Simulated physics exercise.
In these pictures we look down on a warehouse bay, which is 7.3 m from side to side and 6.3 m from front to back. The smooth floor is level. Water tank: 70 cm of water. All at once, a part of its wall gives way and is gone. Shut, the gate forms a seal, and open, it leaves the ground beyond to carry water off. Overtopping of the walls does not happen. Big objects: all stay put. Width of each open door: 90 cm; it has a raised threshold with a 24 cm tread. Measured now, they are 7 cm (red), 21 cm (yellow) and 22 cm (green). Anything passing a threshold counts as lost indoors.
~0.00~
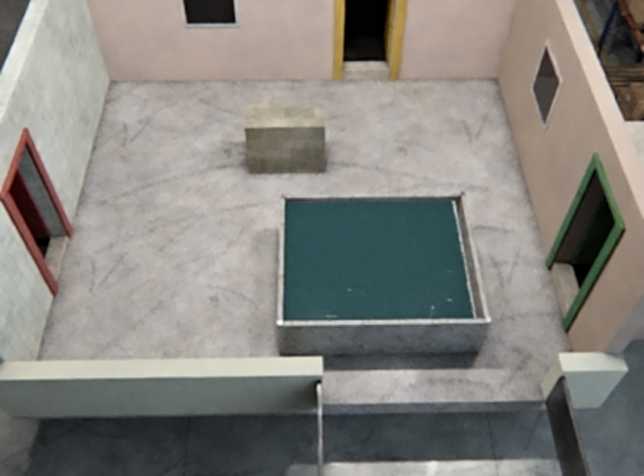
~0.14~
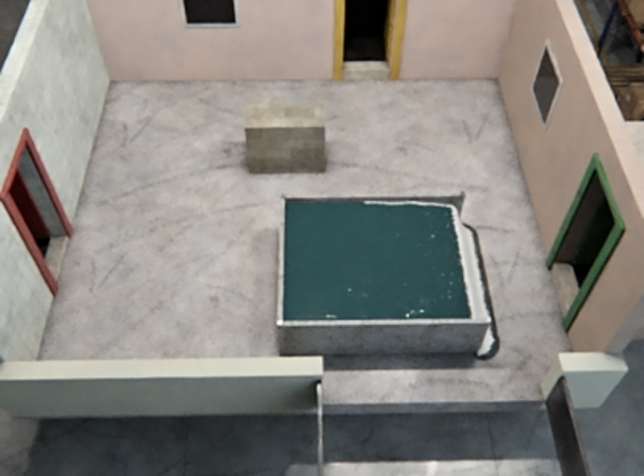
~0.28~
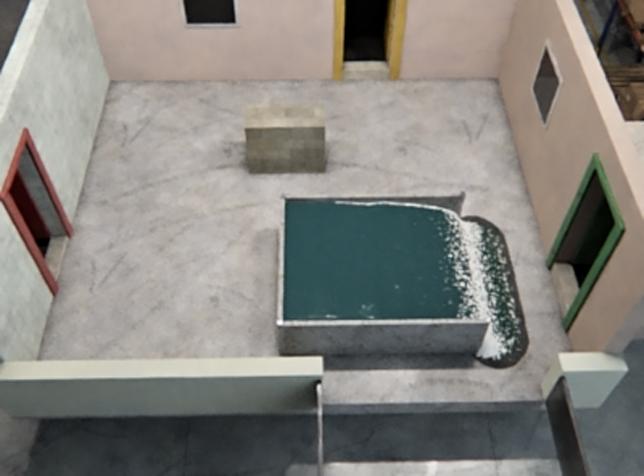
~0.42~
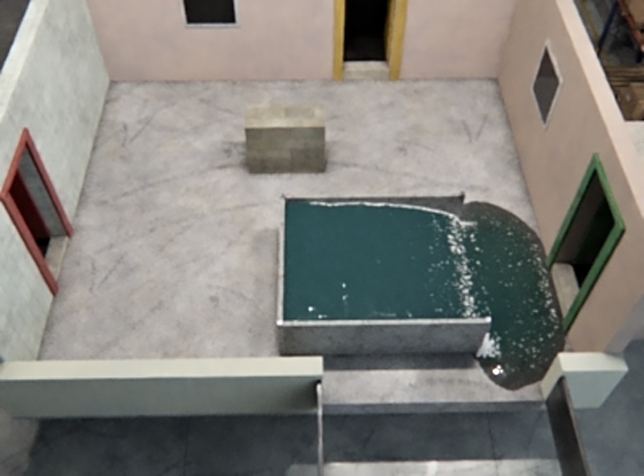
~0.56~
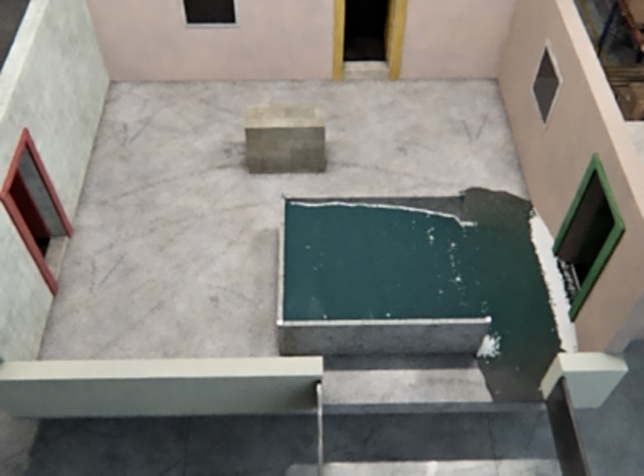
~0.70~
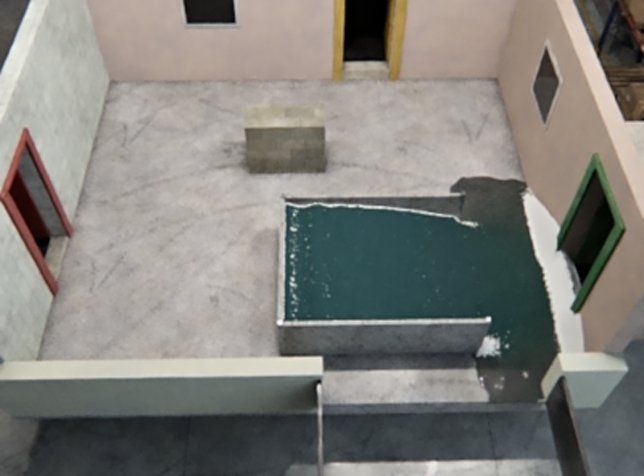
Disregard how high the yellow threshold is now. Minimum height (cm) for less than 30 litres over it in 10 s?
Around 9 cm.
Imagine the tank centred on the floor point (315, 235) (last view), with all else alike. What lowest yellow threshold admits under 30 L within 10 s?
That setup calls for roughly 7.5 cm.
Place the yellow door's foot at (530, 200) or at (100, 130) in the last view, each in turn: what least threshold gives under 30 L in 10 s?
Around 22 and 9.5 cm respectively.
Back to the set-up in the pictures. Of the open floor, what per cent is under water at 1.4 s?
I'd say near 15 percent.
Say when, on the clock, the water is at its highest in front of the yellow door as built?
About 3.8 seconds.
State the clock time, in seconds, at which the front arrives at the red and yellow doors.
Red door 7.0 seconds, yellow door 2.6 seconds.
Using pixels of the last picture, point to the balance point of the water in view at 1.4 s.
(425, 285).
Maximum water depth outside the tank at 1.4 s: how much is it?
Around 50 centimetres.
After 1.4 s water covers 15 % of the floor, deepest (50 cm) near (575, 383); it has not reached the yellow door.
After 3.0 s water covers 35 % of the floor, deepest (36 cm) near (575, 383); 14 cm at the yellow door, 0 litres in over its 21 cm threshold.
After 10.0 s water covers 85 % of the floor, deepest (11 cm) near (575, 383); 5 cm at the yellow door, 0 litres in over its 21 cm threshold.
At the yellow door as built, the water arrived by 2.7 s and peaked near 16 cm at 3.8 s.
Run again over the same 10 s with other heights there, 41 litres in over 8 cm, 17 litres over 11 cm. The limit of 30 litres is kept from about 9 cm up.
